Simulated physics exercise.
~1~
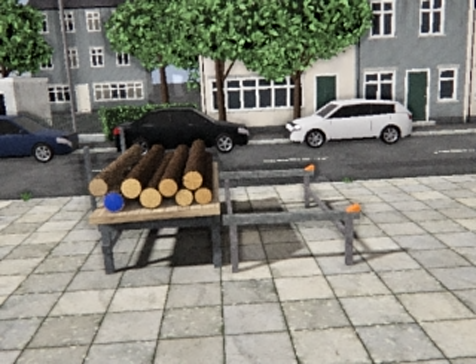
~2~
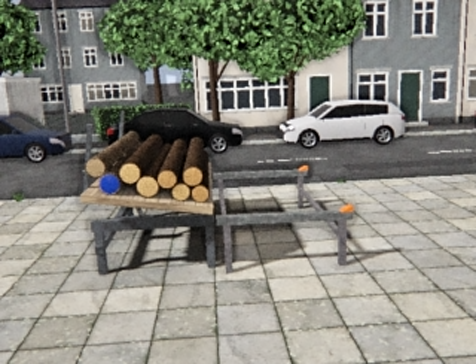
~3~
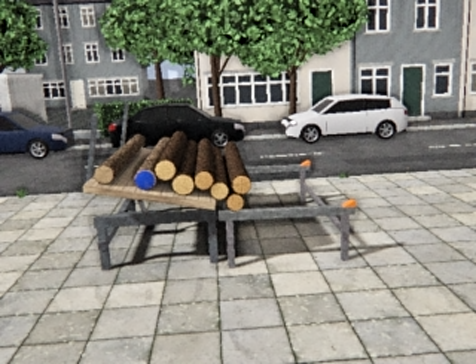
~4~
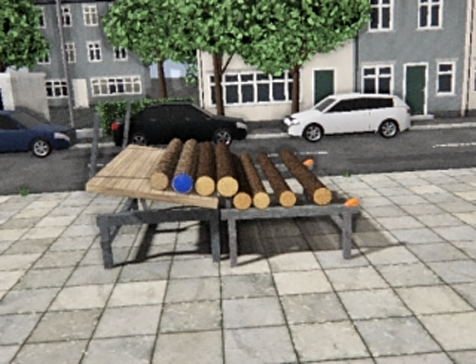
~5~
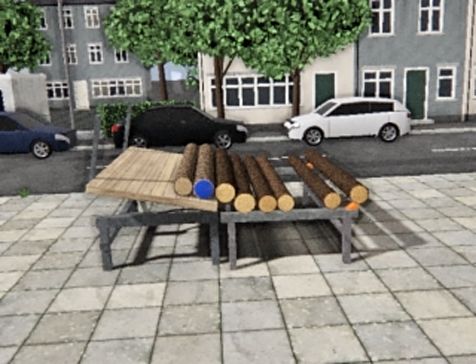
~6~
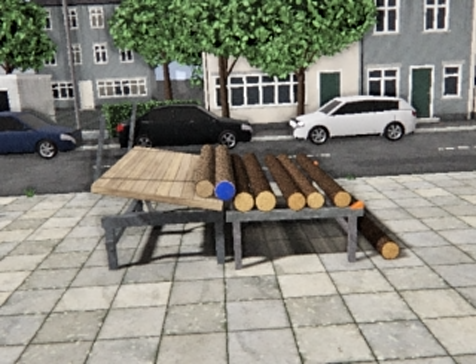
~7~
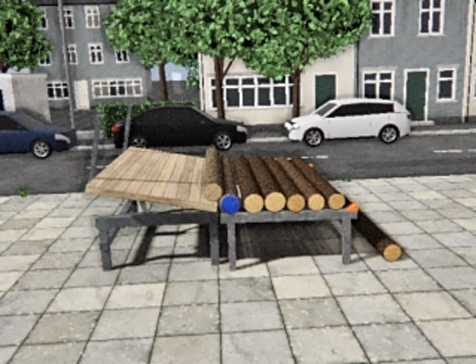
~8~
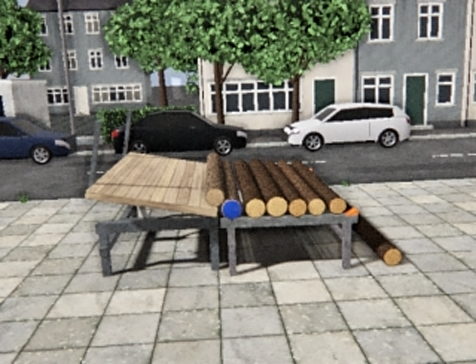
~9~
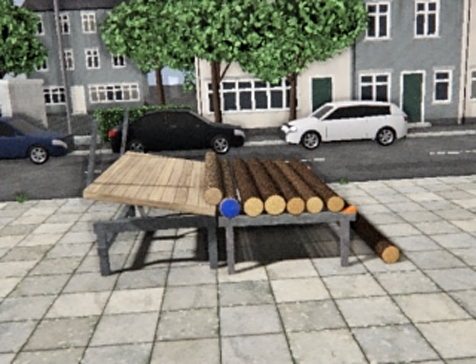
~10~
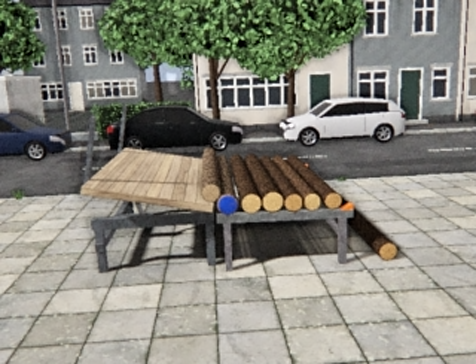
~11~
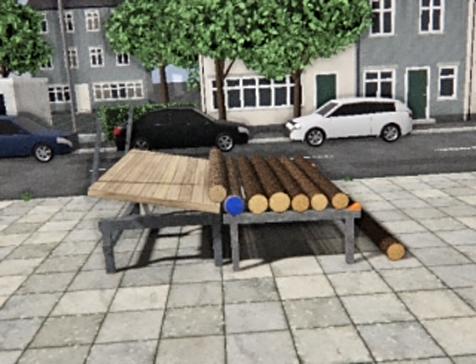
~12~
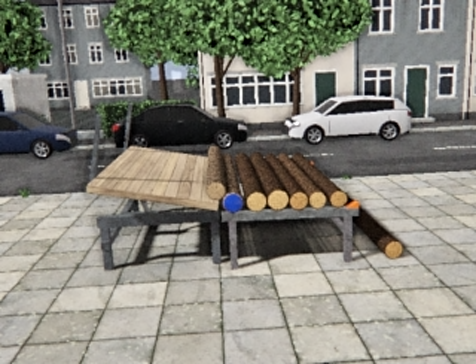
On a paved area beside a street with parked cars, a wooden deck piled with logs tilted toward a metal rack, and the logs rolled right across it; one dropped off the far end to the ground, while the blue-ended one came to rest on the rack.
